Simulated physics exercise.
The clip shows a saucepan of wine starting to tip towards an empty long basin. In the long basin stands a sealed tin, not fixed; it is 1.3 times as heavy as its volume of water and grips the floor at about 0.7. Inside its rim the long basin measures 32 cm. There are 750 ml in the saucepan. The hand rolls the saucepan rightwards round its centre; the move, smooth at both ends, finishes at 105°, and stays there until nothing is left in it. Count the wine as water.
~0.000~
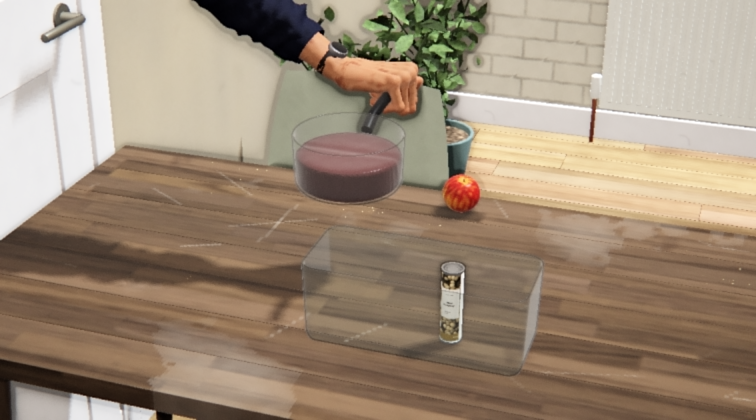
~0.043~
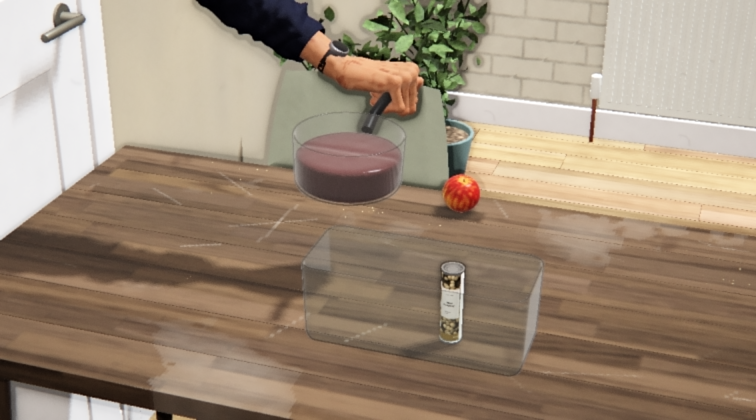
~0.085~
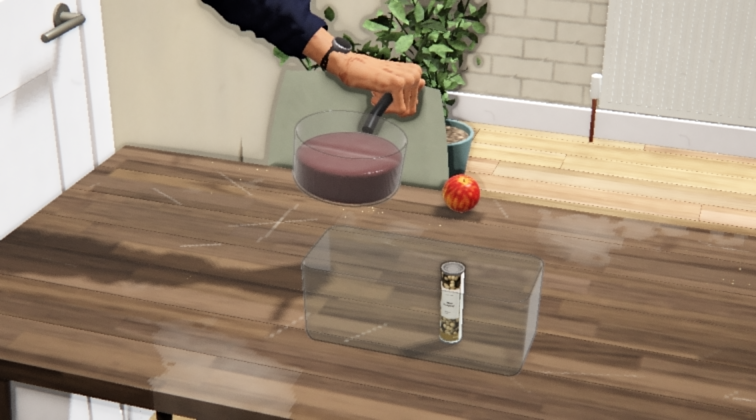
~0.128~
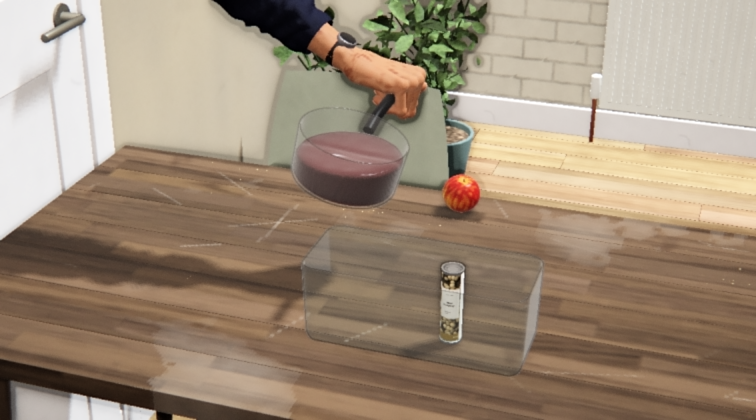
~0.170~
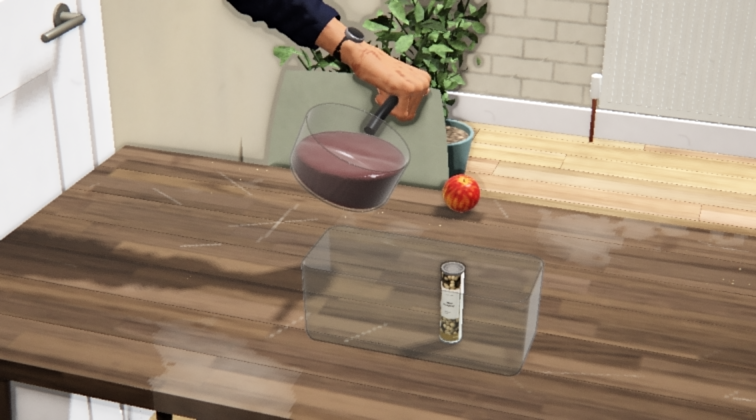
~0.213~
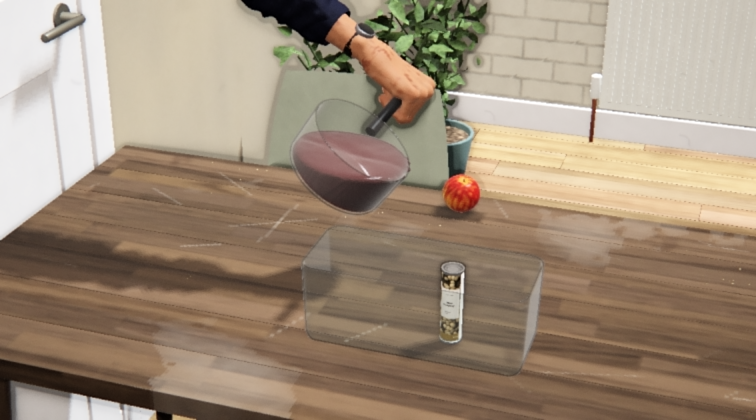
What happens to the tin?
It topples.
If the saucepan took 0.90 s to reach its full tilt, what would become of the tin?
The tin stays up.
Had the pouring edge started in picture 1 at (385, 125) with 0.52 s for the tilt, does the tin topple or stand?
Then it remains upright.
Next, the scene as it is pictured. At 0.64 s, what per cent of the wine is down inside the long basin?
About 88 per cent.
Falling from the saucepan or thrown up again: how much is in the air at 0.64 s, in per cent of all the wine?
Near 6 in a hundred.
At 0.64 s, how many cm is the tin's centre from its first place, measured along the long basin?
About 1 cm.
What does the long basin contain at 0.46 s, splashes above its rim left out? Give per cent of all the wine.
Near 28 in a hundred.
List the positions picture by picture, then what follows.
The first frame shows tilt 0°; pouring edge (402, 142); surface from (301, 144) to (401, 158); the long basin's rim runs from (315, 246) to (536, 282); the tin's top is at (453, 271).
The second frame shows tilt 2°; pouring edge (403, 144); surface from (301, 144) to (401, 159).
The third frame shows tilt 6°; pouring edge (404, 148); surface from (301, 143) to (402, 160).
The fourth frame shows tilt 14°; pouring edge (406, 156); surface from (301, 142) to (403, 161).
The fifth frame shows tilt 24°; pouring edge (407, 165); surface from (300, 140) to (405, 163).
The sixth frame shows tilt 35°; pouring edge (405, 177); surface from (298, 137) to (405, 166); 1 per cent is over the edge.
After 0.46 s the tilt is 100° and 25 per cent is still to pour; the tin stands where it began.
After 0.64 s the tilt is 105° and 6 per cent is still to pour; the tin leans 5°.
After 0.83 s the tilt is 105° and 1 per cent is still to pour; the tin leans 17°.
After 1.04 s the tilt is 105° and 0 per cent is still to pour; the tin lies on its side.
In the end the tin lies on its side.
